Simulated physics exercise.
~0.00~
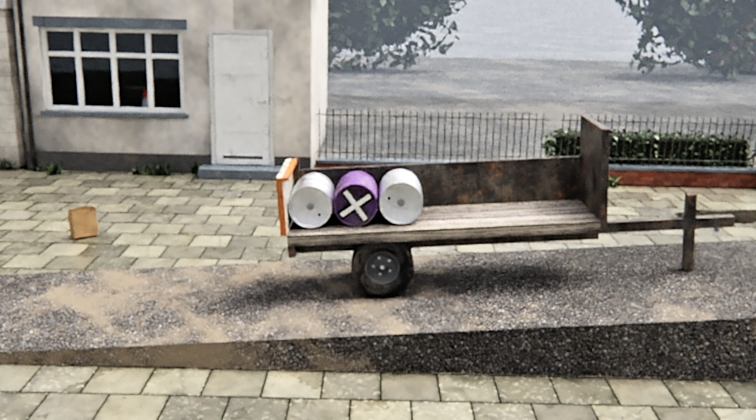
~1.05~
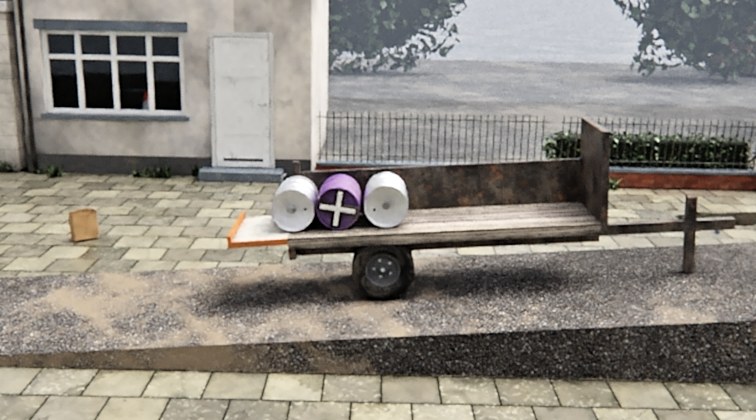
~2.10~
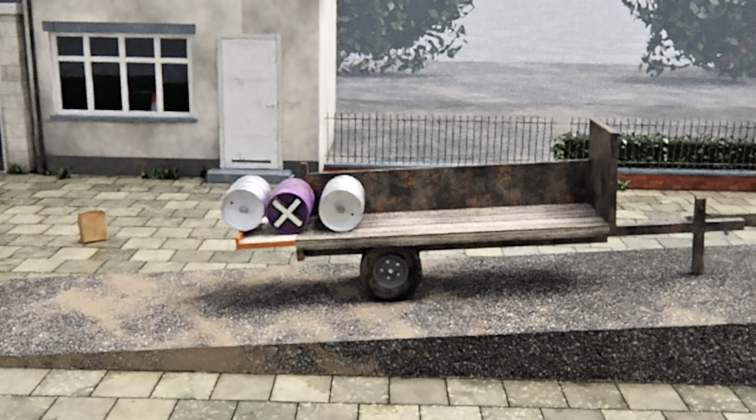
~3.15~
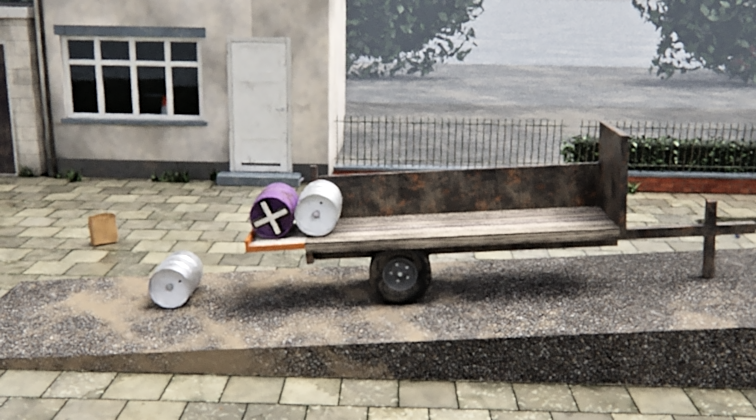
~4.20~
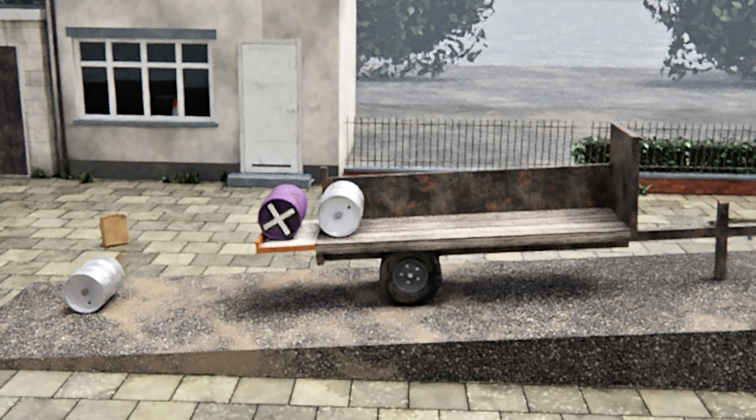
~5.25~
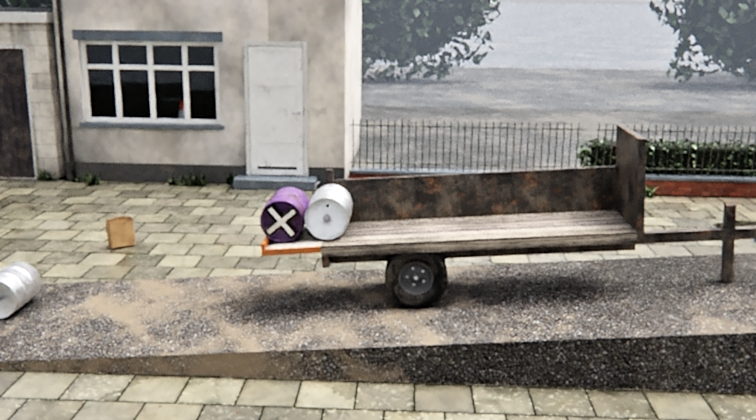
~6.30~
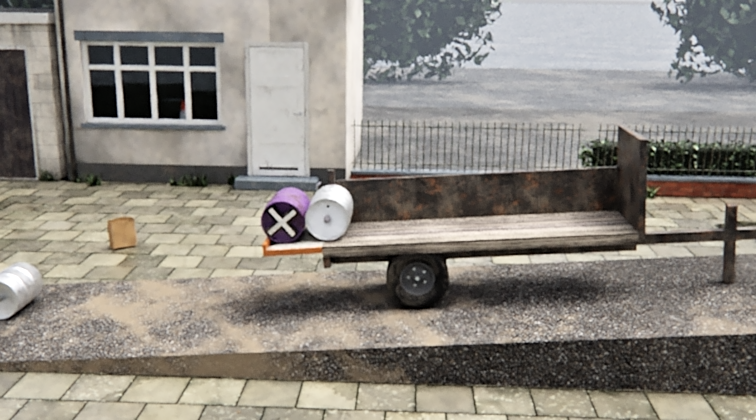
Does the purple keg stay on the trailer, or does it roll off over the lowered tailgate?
The purple keg stays on the trailer, coming to rest on the lowered tailgate with a white keg beside it.
